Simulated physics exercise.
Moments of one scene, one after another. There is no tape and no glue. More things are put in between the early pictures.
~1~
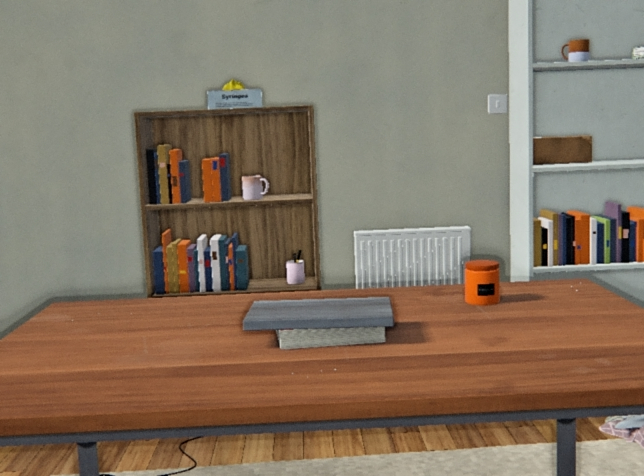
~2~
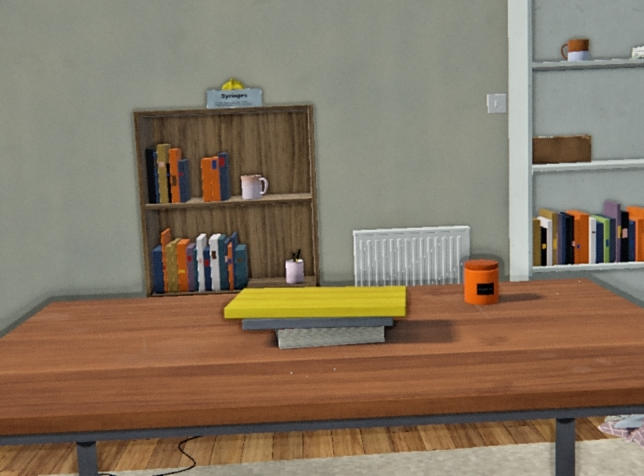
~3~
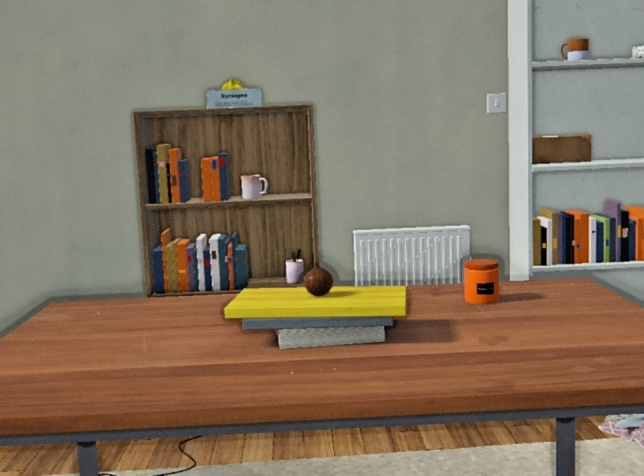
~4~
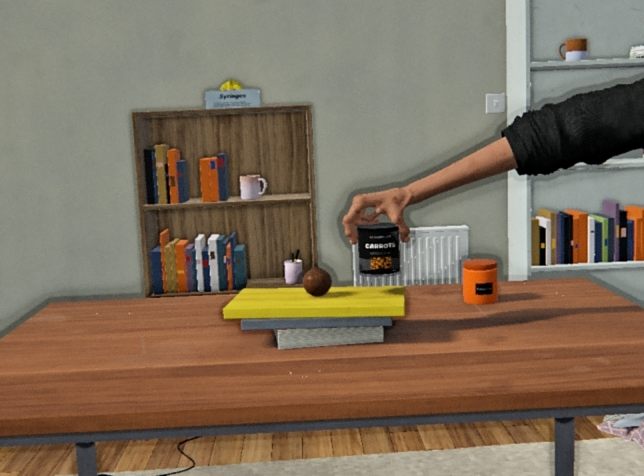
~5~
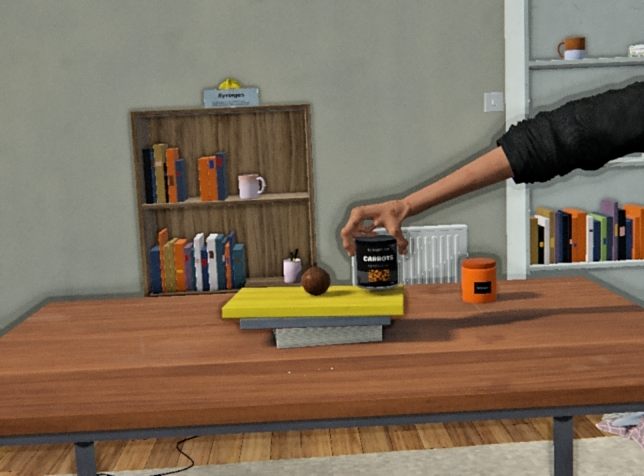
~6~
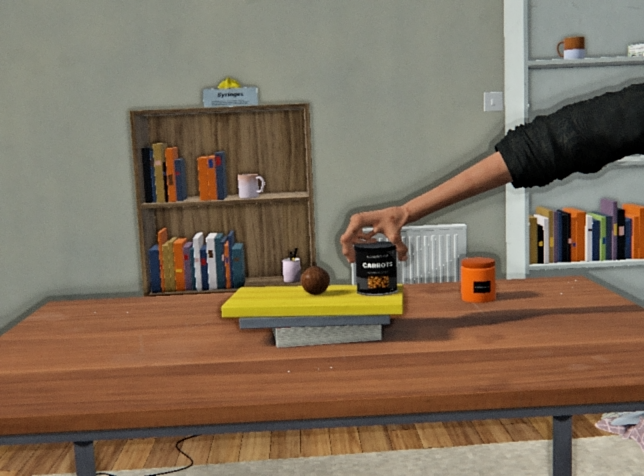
Wooden table in a room, a yellow board and dark ball appearing on stacked slabs, then a hand lowering a black pot onto the board's right side.
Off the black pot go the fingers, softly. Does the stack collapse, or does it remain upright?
My prediction: Steady.
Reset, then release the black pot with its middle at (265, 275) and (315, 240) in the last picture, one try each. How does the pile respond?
Stays standing, then topples over.
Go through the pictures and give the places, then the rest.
In the first frame, the last thing is not in view yet; red book (327, 325).
In the second frame, the last thing is not in view yet.
In the third frame, the last thing is not in view yet.
The fourth frame shows on its way; black pot (379, 250); yellow board (318, 302).
The fifth frame shows on its way; black pot (377, 262); orange jar (479, 280).
The sixth frame shows in place under the hand; black pot (376, 268); red book (324, 323).
Then, 0.90 s on from there, things are still on the move.
Then, 2.00 s on from there, no change.
In the end, all 6 unmoved. At the end, from the last picture's camera, black pot near (376, 269). The pile holds.
